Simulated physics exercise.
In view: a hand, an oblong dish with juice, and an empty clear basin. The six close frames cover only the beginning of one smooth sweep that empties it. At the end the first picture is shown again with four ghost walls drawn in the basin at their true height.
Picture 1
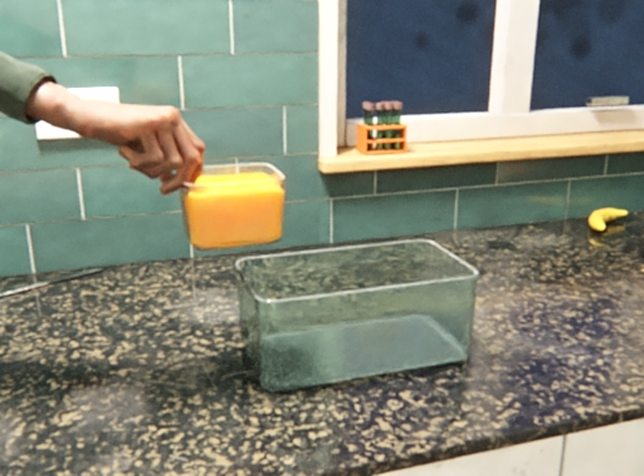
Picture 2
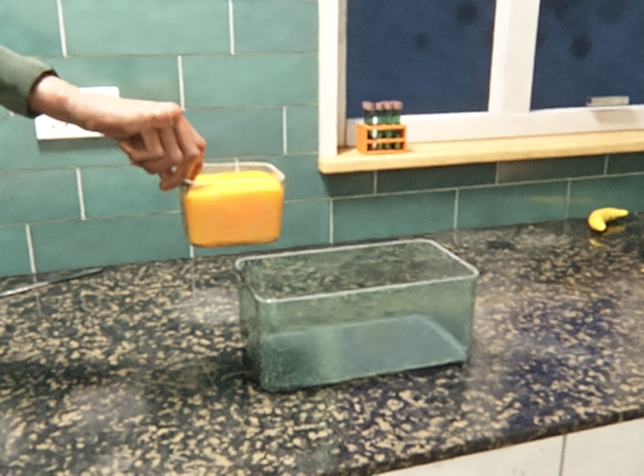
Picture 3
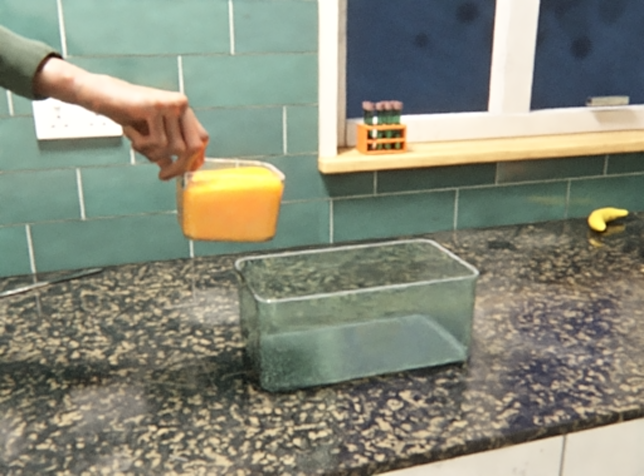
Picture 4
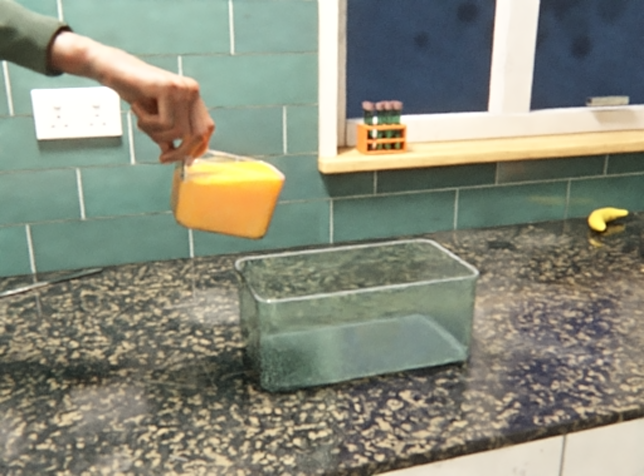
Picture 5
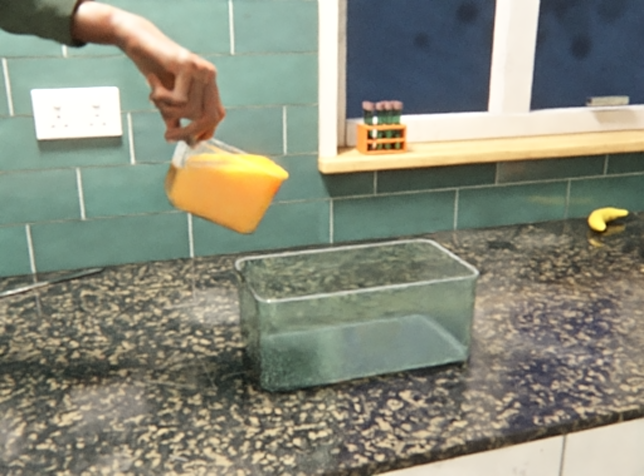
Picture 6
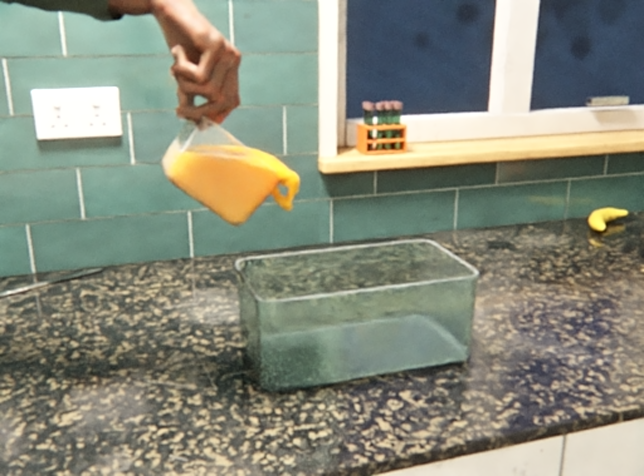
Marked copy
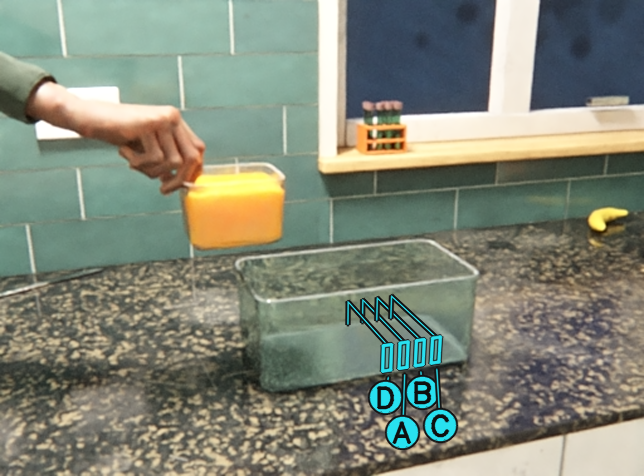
A hand holds a clear oblong dish of orange juice level above and to the left of an empty clear basin on a speckled counter. The hand then rises and moves right, tilting the dish rightward more and more, until juice slips over its right lip and curls downward above the basin.
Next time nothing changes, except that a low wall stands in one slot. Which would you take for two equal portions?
The answer is slot D.
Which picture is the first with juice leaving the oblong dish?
In picture 5.
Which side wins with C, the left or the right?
The left side.
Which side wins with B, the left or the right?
The left side.
On the marked copy, A at (404, 374); B at (420, 371); C at (436, 369); D at (388, 377).
With A, about 83 % ends left of the wall and 15 % right of it.
With B, about 89 % ends left of the wall and 10 % right of it.
With C, about 82 % ends left of the wall and 17 % right of it.
With D, about 48 % ends left of the wall and 50 % right of it.
